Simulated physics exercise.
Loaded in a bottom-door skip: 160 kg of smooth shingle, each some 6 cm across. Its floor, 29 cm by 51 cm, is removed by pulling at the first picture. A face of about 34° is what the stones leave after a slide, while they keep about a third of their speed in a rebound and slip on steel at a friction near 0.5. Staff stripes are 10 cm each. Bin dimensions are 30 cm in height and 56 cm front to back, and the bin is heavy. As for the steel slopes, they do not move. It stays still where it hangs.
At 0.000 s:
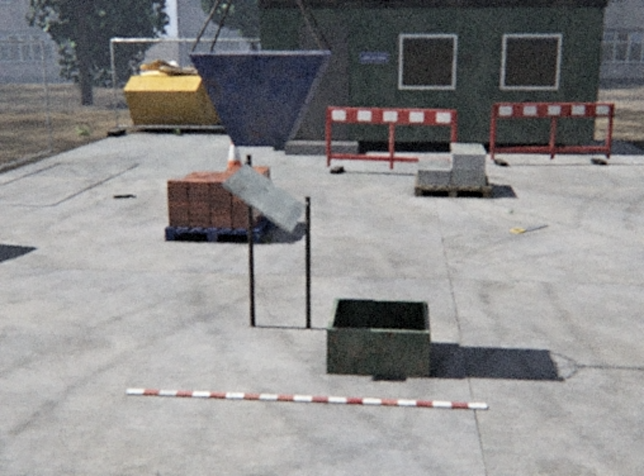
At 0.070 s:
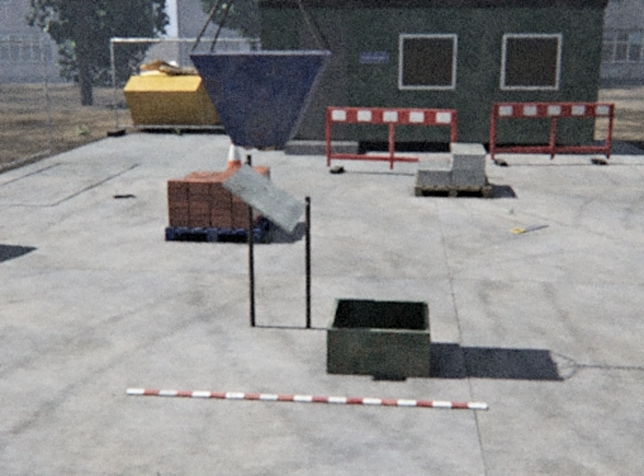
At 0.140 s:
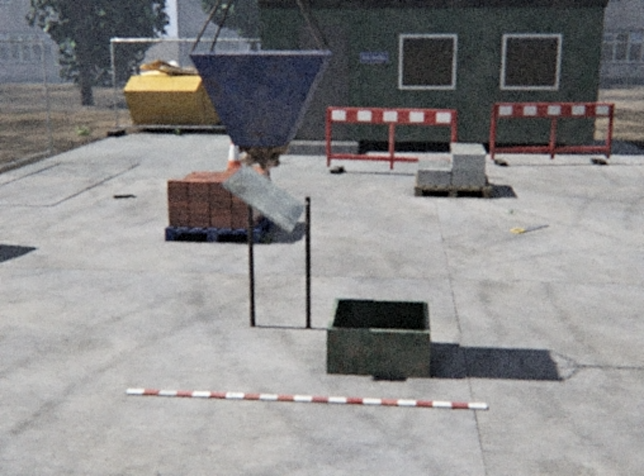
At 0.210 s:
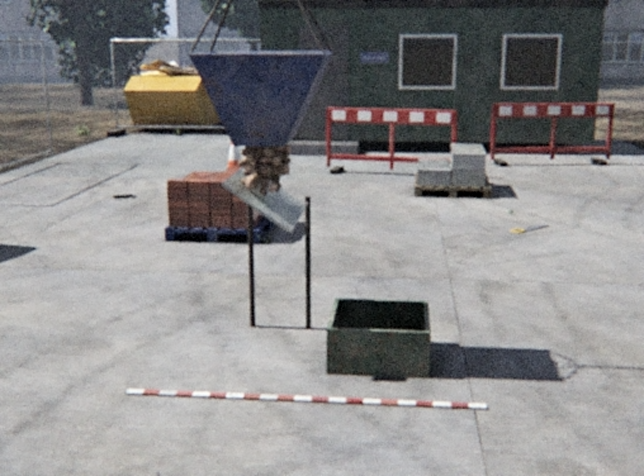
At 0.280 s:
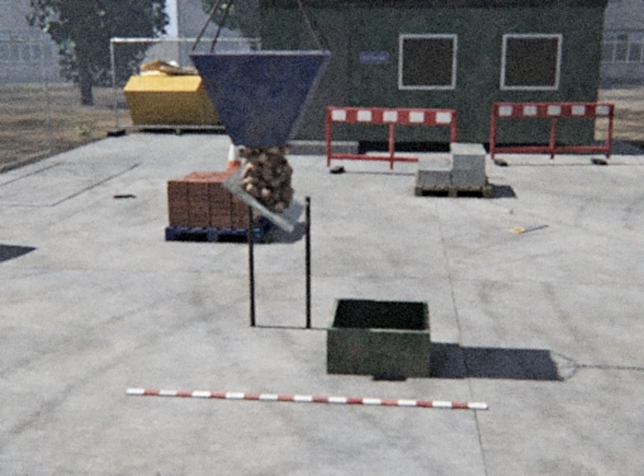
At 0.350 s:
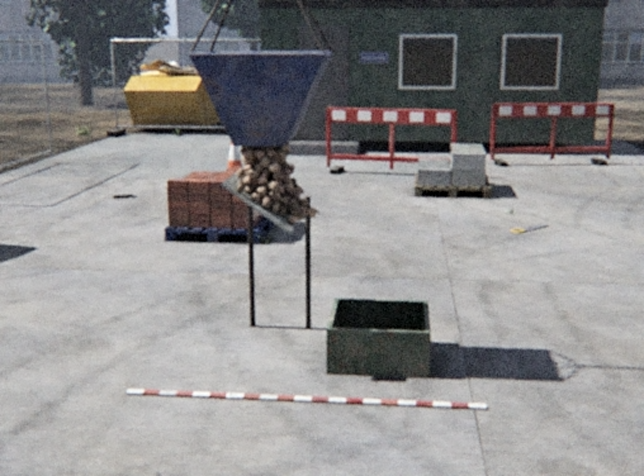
Brown stones dropped from the bottom of a hanging blue skip onto a tilted grey slab on thin posts, then piled up and spread down its slope to the right, above the paved yard.
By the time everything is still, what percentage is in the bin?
About 59 per cent is there.
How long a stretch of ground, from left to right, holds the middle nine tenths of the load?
Spread, left to right, approx 90 cm.
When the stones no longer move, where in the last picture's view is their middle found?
Pixel position of the middle approx (386, 347).
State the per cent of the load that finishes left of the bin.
I'd put it at roughly 5 in a hundred.
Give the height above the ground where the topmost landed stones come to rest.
Max stone height at rest approx 30 cm.
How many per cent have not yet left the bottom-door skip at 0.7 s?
Roughly 25 percent is held.
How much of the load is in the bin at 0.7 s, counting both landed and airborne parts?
Near 15 percent at that time.
After 0.7 s, 24 % in the bottom-door skip, 32 % on the steel, 24 % falling or lying left of the bin, 14 % falling or lying in the bin, 6 % falling or lying beside or right of the bin; the stones farthest right are at (407, 348).
After 1.1 s, 0 % in the bottom-door skip, 14 % on the steel, 22 % falling or lying left of the bin, 40 % falling or lying in the bin, 24 % falling or lying beside or right of the bin; the stones farthest right are at (469, 369).
After 1.7 s, 0 % in the bottom-door skip, 4 % falling or lying left of the bin, 59 % falling or lying in the bin, 37 % falling or lying beside or right of the bin; the stones farthest right are at (546, 354).
After 2.6 s, 0 % in the bottom-door skip, 5 % falling or lying left of the bin, 59 % falling or lying in the bin, 36 % falling or lying beside or right of the bin; the stones farthest right are at (569, 348).
After 4.5 s, 0 % in the bottom-door skip, 5 % left of the bin, 59 % in the bin, 36 % beside or right of the bin; the stones farthest right are at (569, 348).
